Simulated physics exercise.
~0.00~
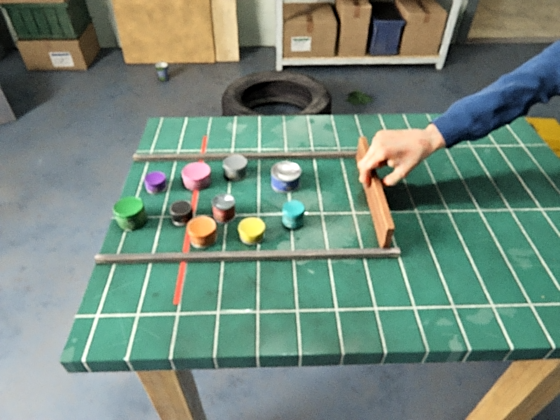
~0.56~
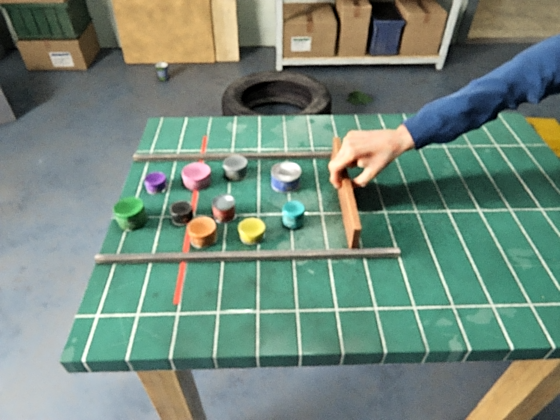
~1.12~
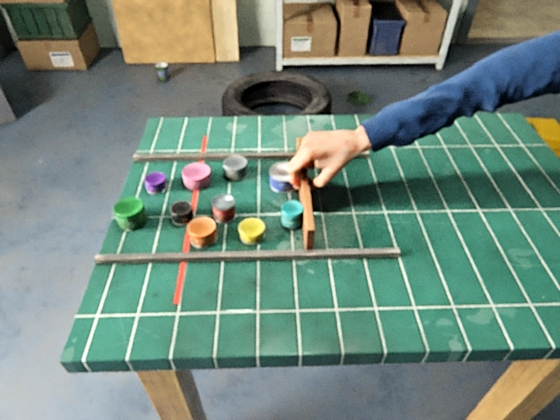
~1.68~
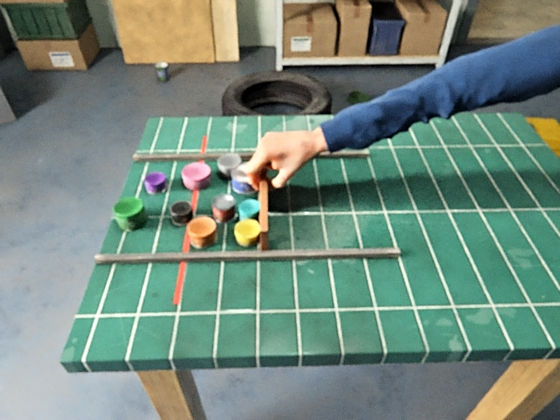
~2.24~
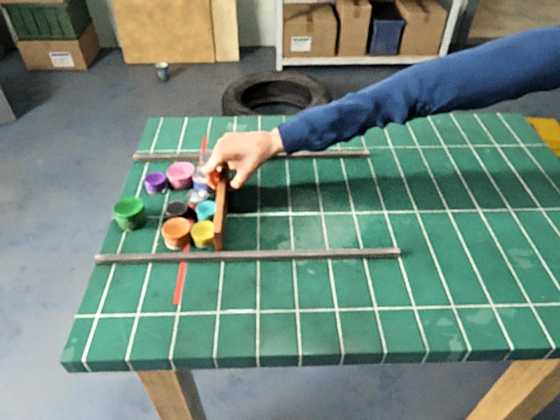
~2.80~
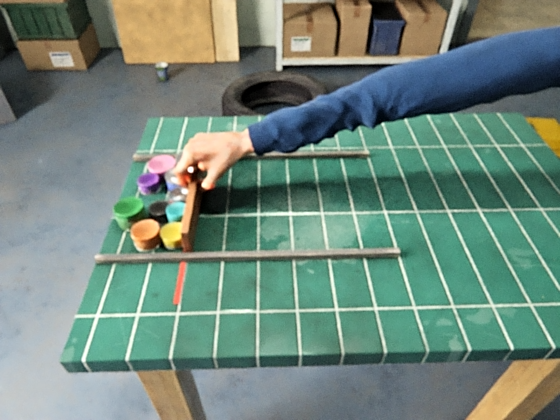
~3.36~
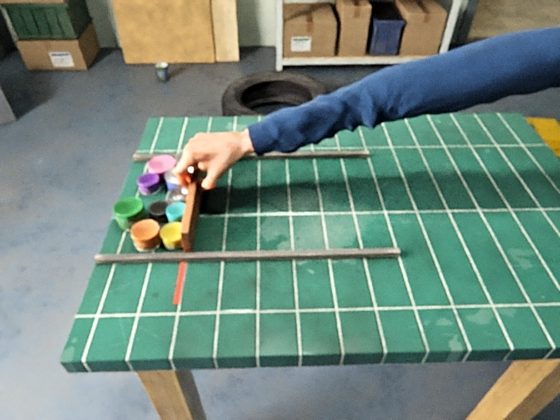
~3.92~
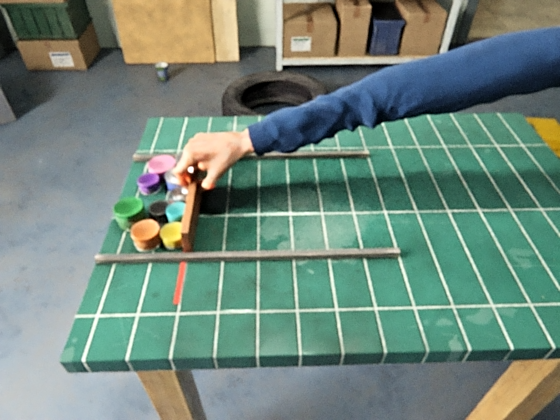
Hand sliding an upright board left between two rails, bunching small colourful tubs together near the table edge, then holding still.
